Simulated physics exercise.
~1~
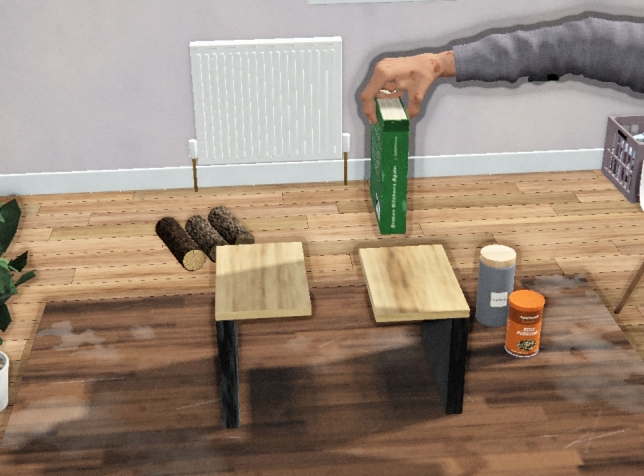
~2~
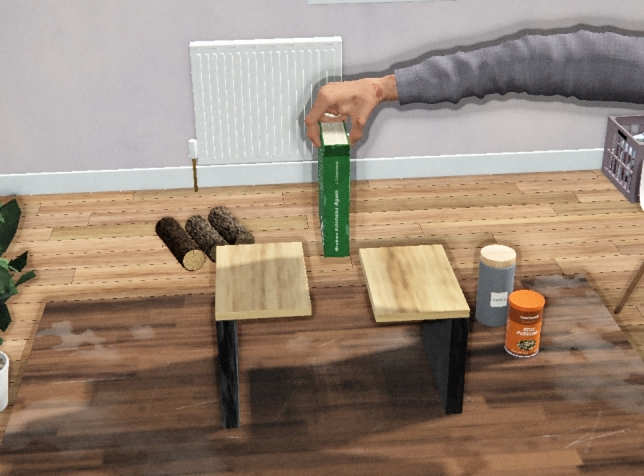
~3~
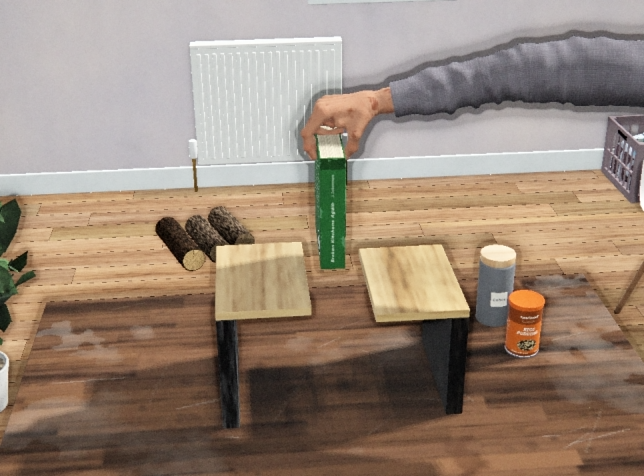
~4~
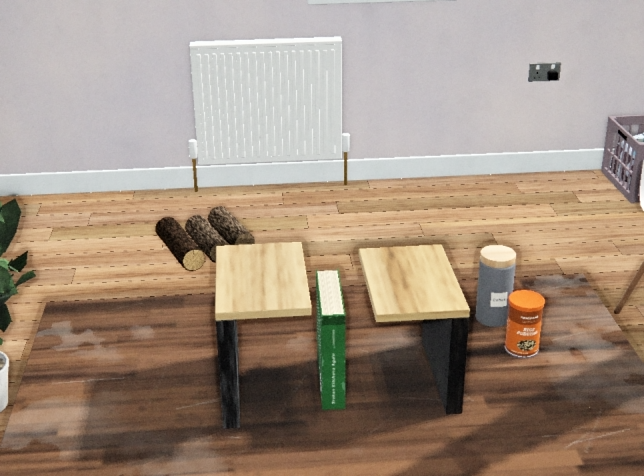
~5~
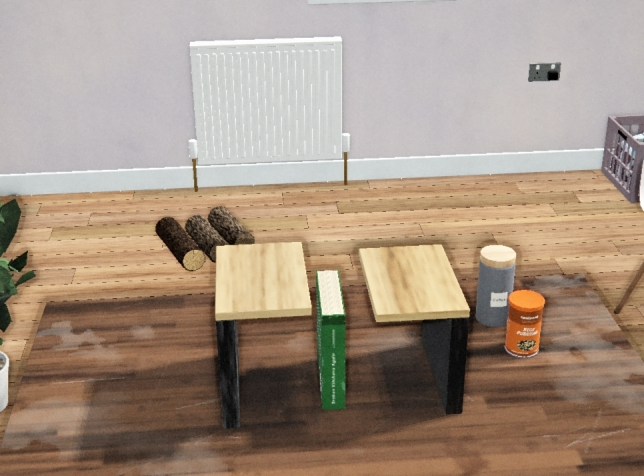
A green book held upright by a hand moving left, then dropping through the gap between two wooden-topped supports and standing upright.
